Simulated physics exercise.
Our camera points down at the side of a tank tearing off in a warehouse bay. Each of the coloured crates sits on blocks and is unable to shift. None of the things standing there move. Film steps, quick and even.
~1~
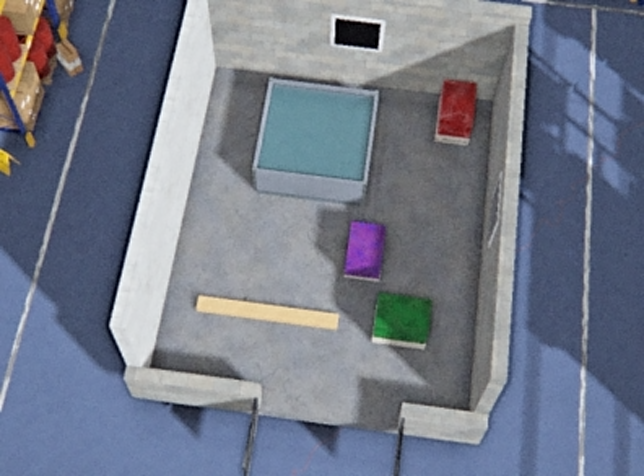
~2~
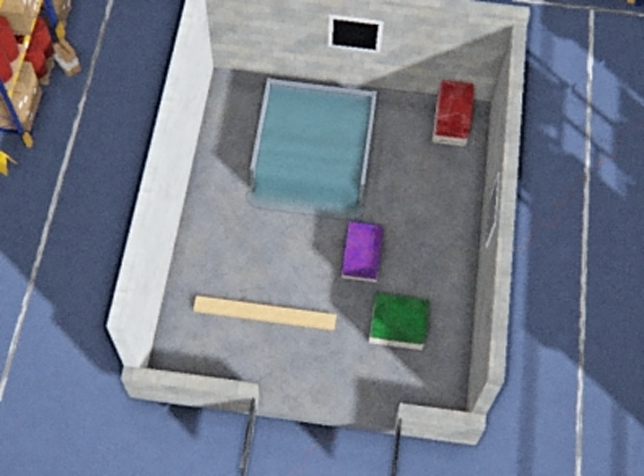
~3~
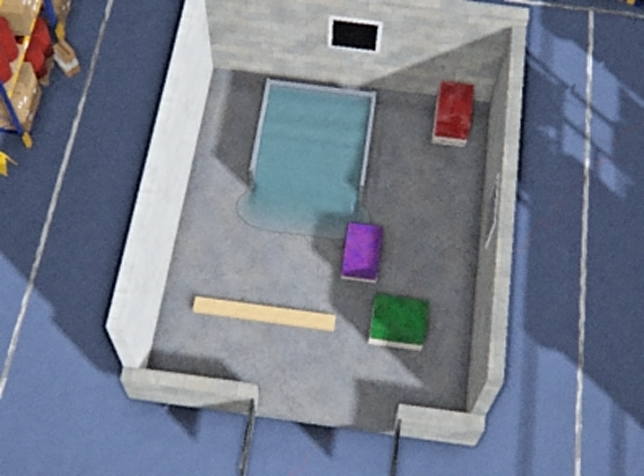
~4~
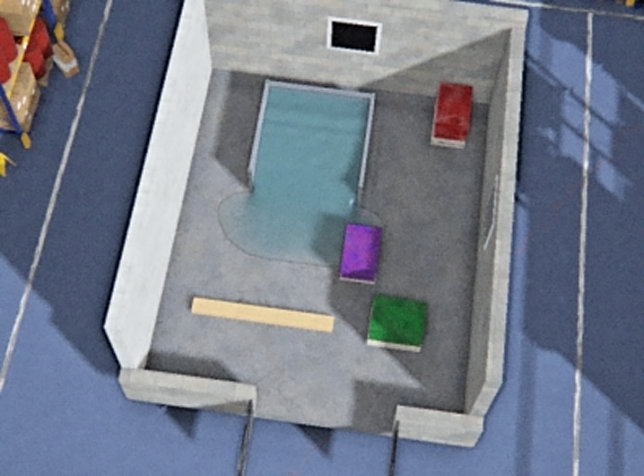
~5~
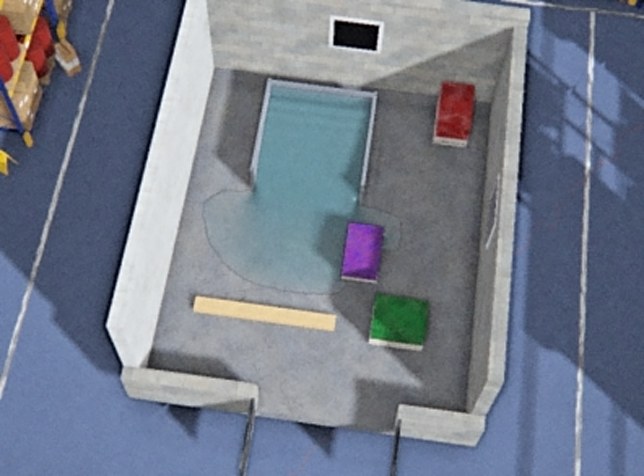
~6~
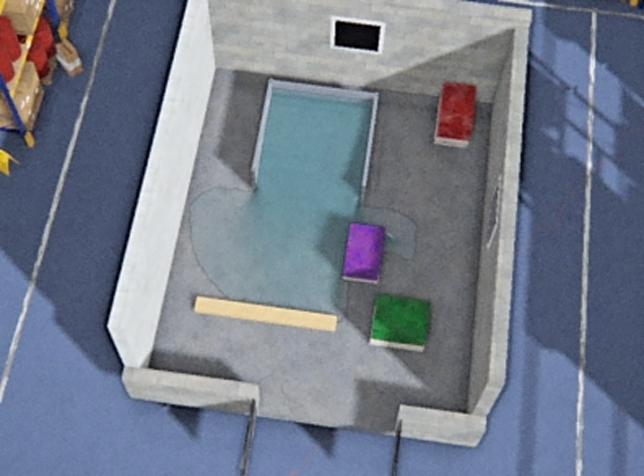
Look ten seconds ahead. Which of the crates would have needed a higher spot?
My prediction: Green crate: Spared, purple crate: Reached, red crate: Spared.
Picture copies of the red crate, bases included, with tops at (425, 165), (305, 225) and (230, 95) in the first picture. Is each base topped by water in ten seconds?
Crate one avoids the flood; crate two is touched by the flood; crate three avoids the flood.
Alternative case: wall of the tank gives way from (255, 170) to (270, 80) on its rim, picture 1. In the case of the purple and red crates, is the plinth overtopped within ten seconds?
In that case the purple one is flooded and the red one is flooded.
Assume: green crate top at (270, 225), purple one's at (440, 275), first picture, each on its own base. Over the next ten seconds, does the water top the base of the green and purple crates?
My reading: The green one is wetted; the purple one is topped.
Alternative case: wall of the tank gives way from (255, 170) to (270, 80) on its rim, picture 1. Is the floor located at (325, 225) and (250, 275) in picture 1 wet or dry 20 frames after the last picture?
I'd expect the first point to stay dry and the second point to be reached.
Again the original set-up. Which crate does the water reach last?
Last is the red one.
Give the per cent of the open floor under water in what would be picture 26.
That's roughly 70 per cent.
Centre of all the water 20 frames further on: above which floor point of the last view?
The spot I would choose is (286, 269).
A moment on, water covers 50 % of the floor; the green crate not reached, the purple crate water round its plinth, the red crate not reached.
Next, water covers 60 % of the floor; the green crate water round its plinth, the purple crate water round its plinth, the red crate not reached.
Then, water covers 70 % of the floor; the green crate water round its plinth, the purple crate water round its plinth, the red crate water round its plinth.
Later, water covers 85 % of the floor; the green crate water round its plinth, the purple crate water round its plinth, the red crate water round its plinth.
In the end, water covers 95 % of the floor; the green crate stayed above the water, the purple crate was topped, the red crate stayed above the water.
